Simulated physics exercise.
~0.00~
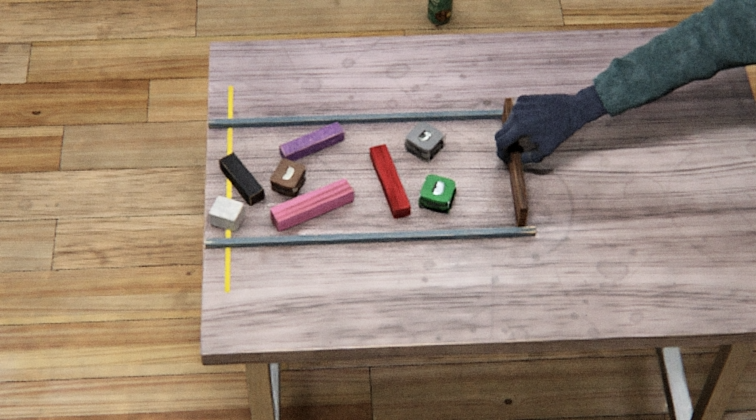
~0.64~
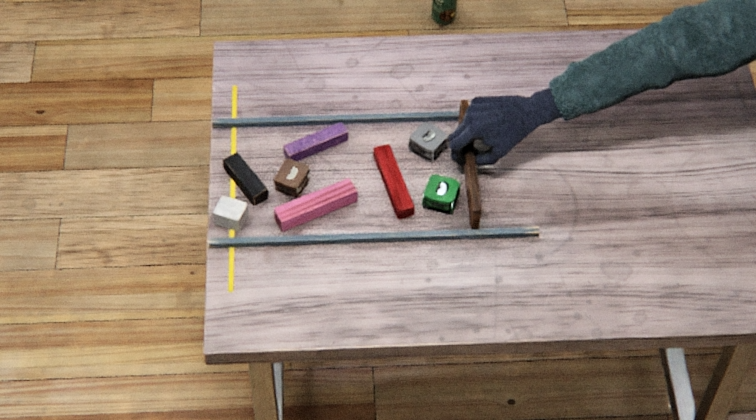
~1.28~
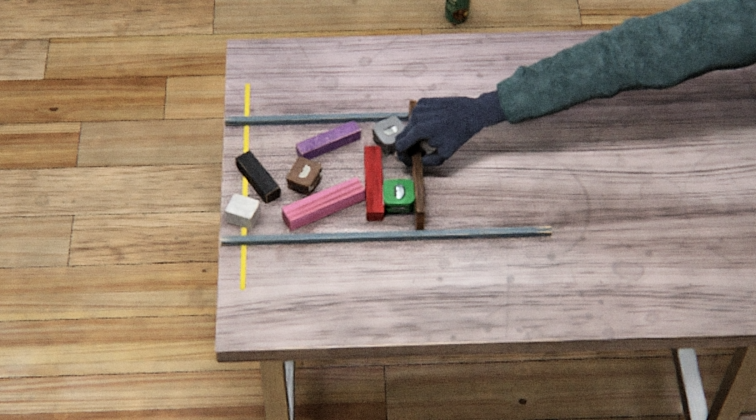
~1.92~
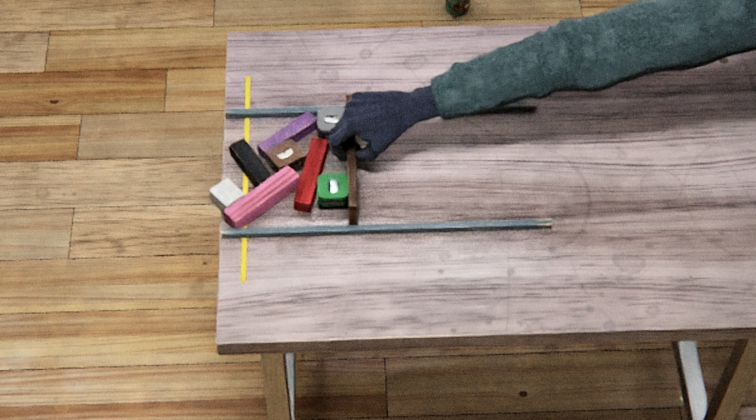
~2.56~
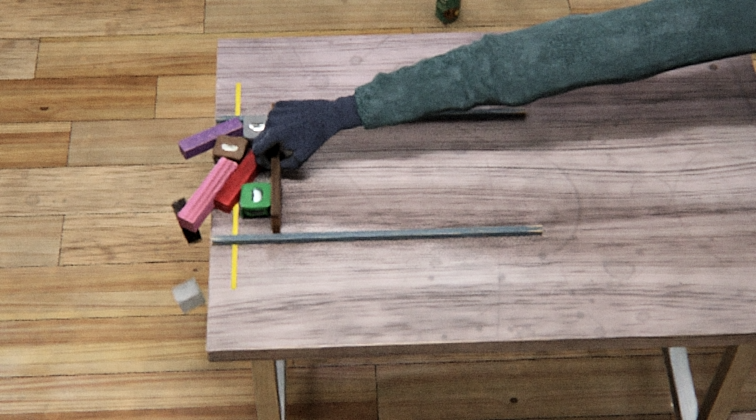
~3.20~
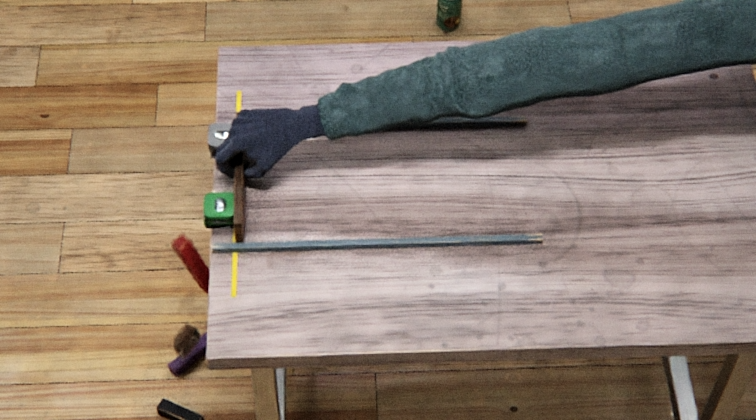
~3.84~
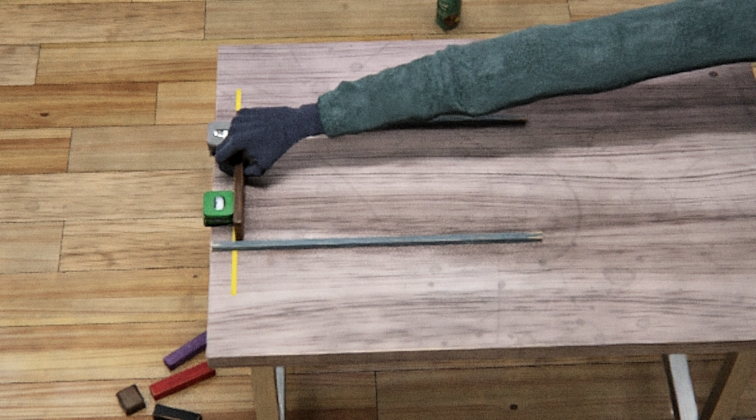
A wooden table on a plank floor is seen from above, with two blue-grey rails running across it and a yellow line near its left edge. Between the rails lie a white block, black, pink, purple and red sticks, and brown, green and grey pieces. A gloved hand slides an upright brown board leftward, gathering the red, green and grey pieces, then bunching everything together. The white block drops off the left edge, and the black, pink, purple, red and brown pieces follow. The board stops at the yellow line, with the green and grey pieces still perched at the edge.
